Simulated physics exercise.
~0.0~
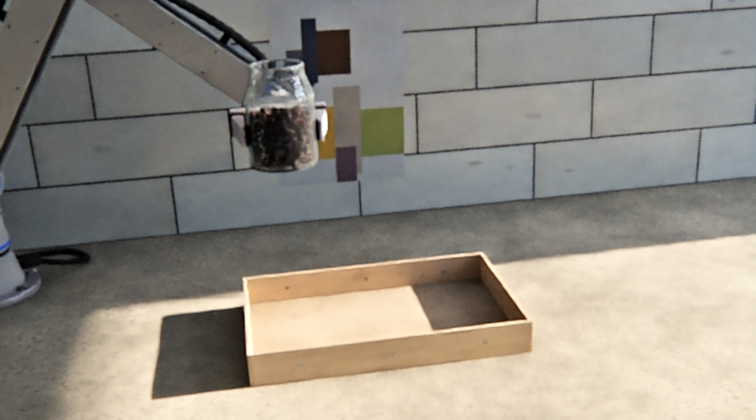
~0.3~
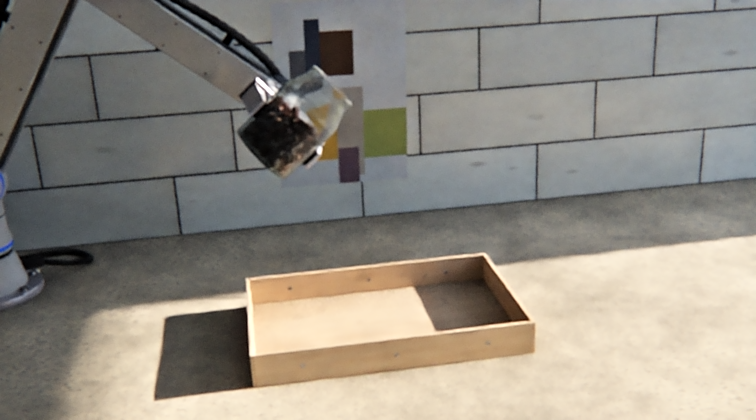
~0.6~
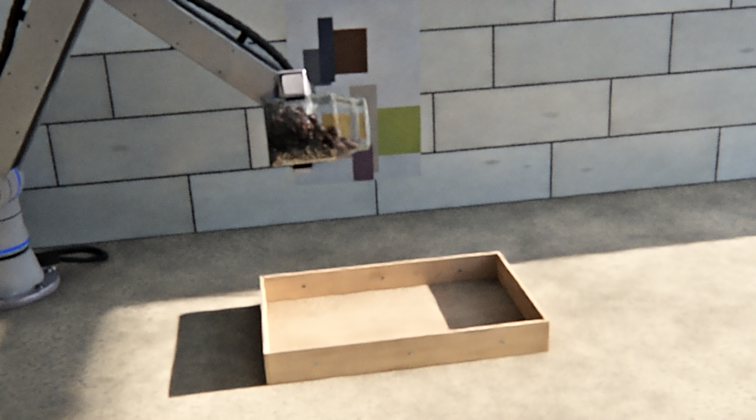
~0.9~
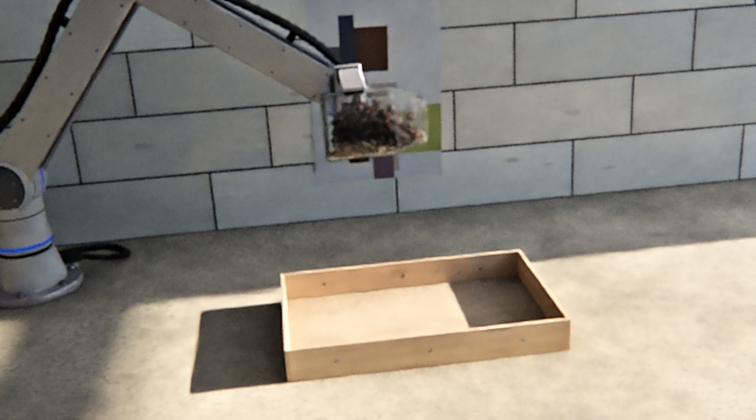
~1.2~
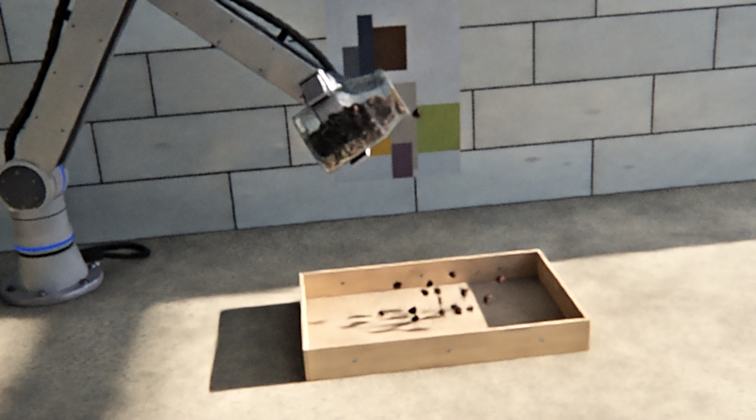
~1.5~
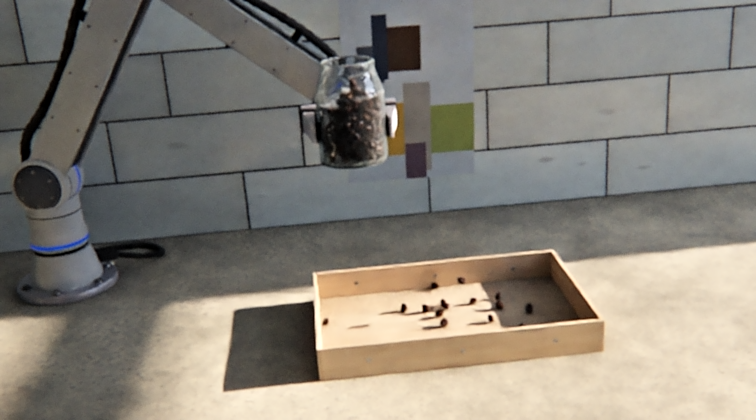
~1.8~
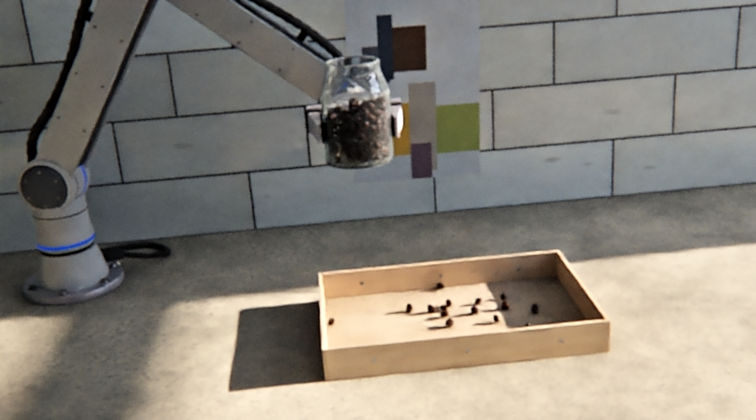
The footage shows a robot arm tipping a glass jar of dark beans onto its side above a shallow wooden tray, spilling a small number into it. The arm then turns the jar upright, most beans still inside and a scattering lying in the tray.
